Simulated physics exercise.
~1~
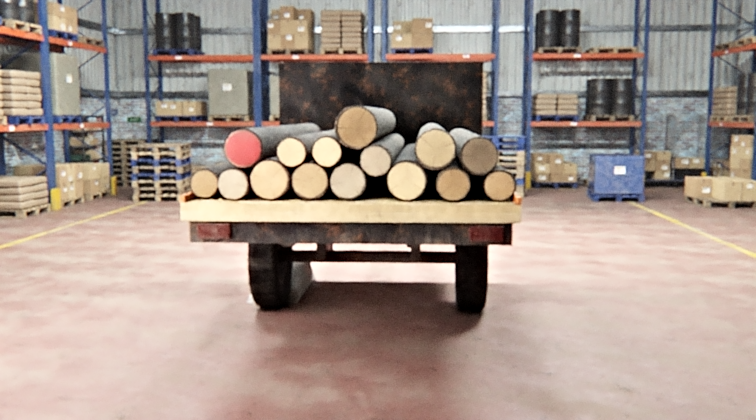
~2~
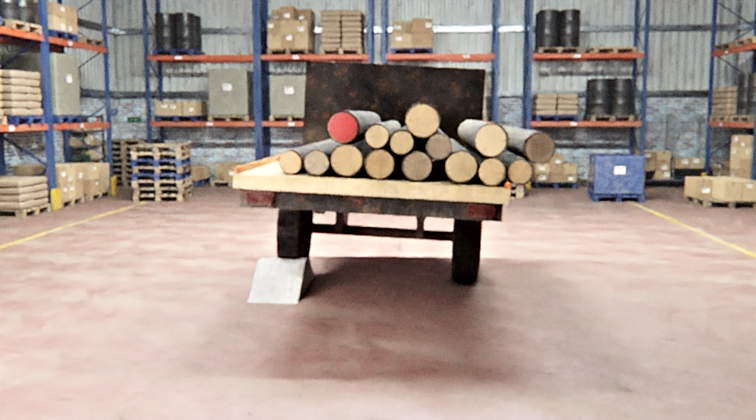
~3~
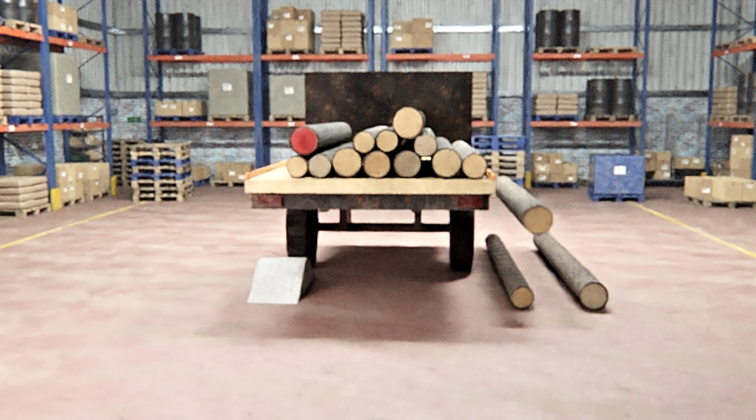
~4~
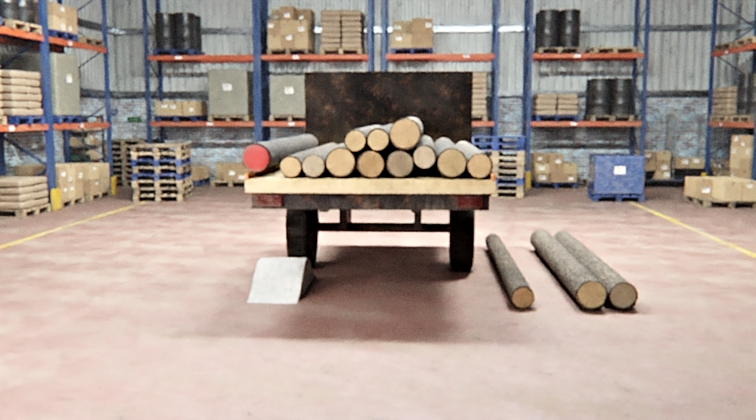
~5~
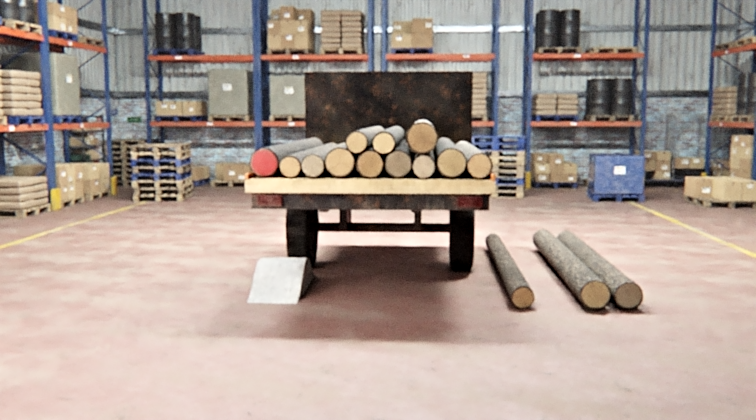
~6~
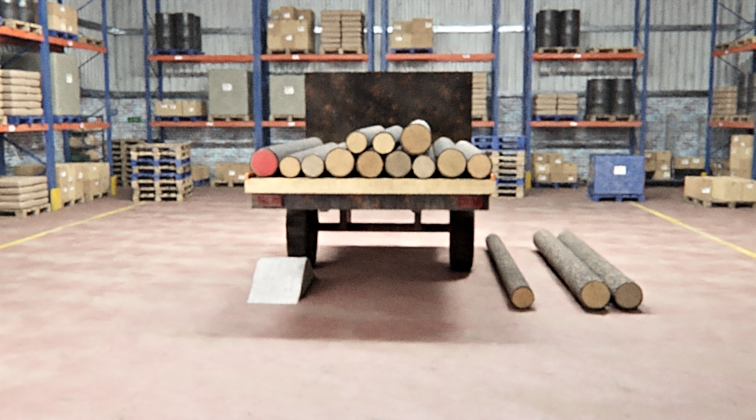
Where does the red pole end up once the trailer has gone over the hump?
It stays on the trailer, coming to rest on the deck at the left end of the bottom row of poles.
